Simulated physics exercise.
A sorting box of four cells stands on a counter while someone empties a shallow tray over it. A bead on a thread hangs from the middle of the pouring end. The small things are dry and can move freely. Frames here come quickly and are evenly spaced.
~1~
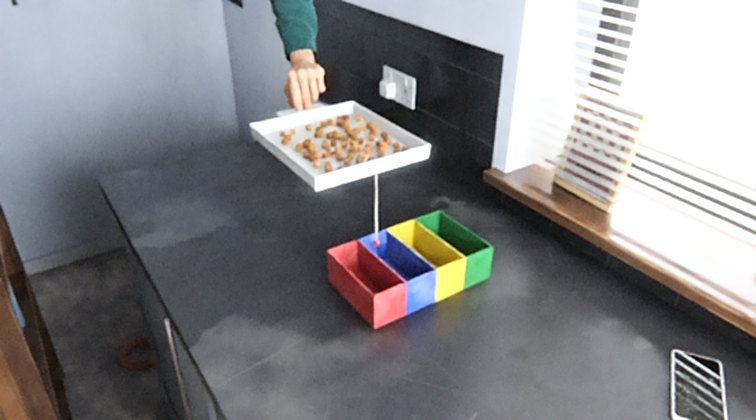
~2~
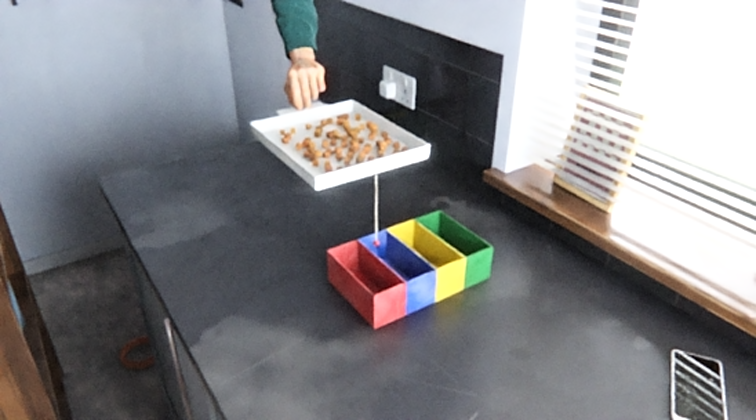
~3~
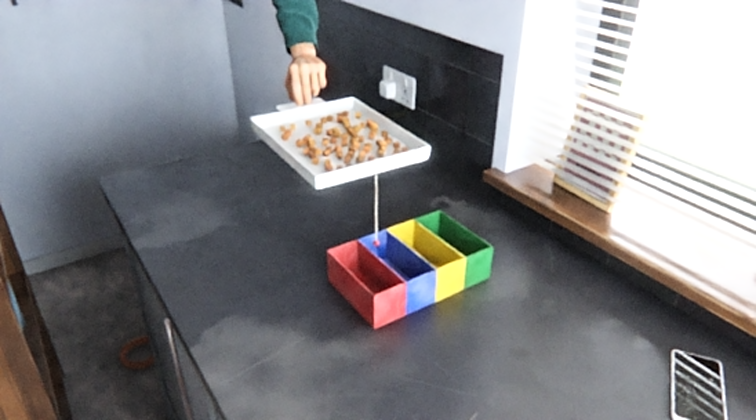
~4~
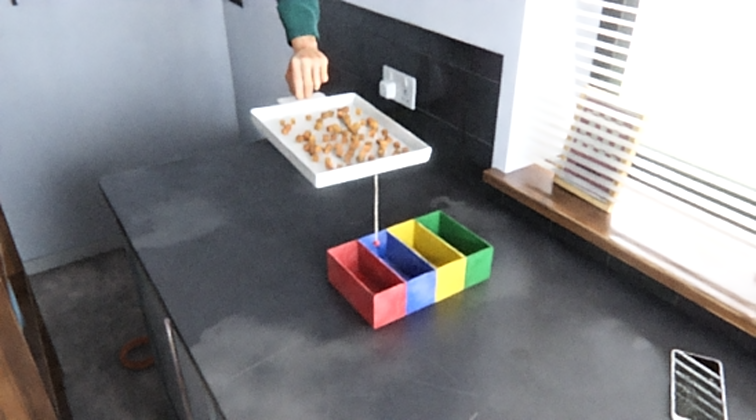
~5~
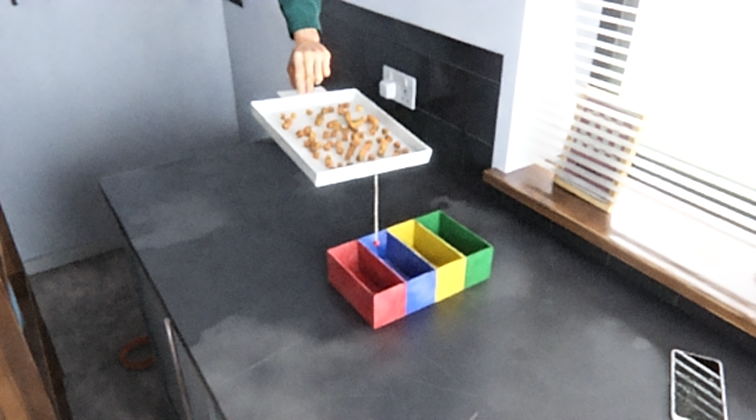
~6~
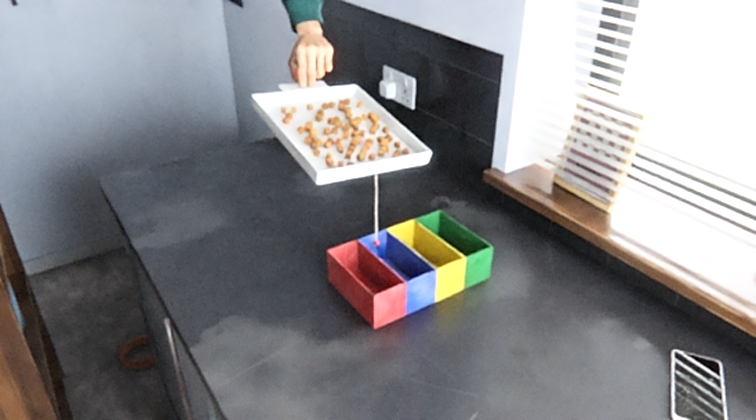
At first, a hand in a green sleeve holds a white tray of small brown pieces level above a dark counter, near a box with red, blue, yellow and green cells. Then the hand rises slightly, tilting the tray a little toward its right corner, while the box stays still.
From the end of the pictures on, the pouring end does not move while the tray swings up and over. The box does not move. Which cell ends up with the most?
The yellow cell.
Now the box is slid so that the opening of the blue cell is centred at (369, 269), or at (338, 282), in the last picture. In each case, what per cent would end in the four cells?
Near 80 and 30 percent respectively.
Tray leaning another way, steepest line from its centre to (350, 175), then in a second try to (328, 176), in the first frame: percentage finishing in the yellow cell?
About 0 %, then 0 %.
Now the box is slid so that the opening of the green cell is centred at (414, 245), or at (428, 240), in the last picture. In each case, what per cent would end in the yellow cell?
Roughly 20% the first time and 30% the second time.
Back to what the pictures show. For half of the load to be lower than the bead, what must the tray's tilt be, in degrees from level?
Roughly 115 degrees of tilt.
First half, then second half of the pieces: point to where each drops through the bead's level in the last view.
Initially about (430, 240); subsequently about (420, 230).
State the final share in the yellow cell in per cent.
My best guess is about 50 in a hundred.
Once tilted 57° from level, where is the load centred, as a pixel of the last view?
In the last view, the load is centred close to (394, 146).
Soon after the last picture, tray tipped steeply; nearly all on the tray; a stray few falling or outside the box.
A little later, tray tipped right over; nearly all on the tray; a stray few in the green cell.
Later still, tray tipped past a quarter turn; about half in the yellow cell; about a quarter in the blue cell; about a quarter in the green cell; a small part falling or outside the box.
At rest, tray tipped past a quarter turn; about half in the yellow cell; about a quarter in the blue cell; about a quarter in the green cell; none in the red cell; a small part outside the box.
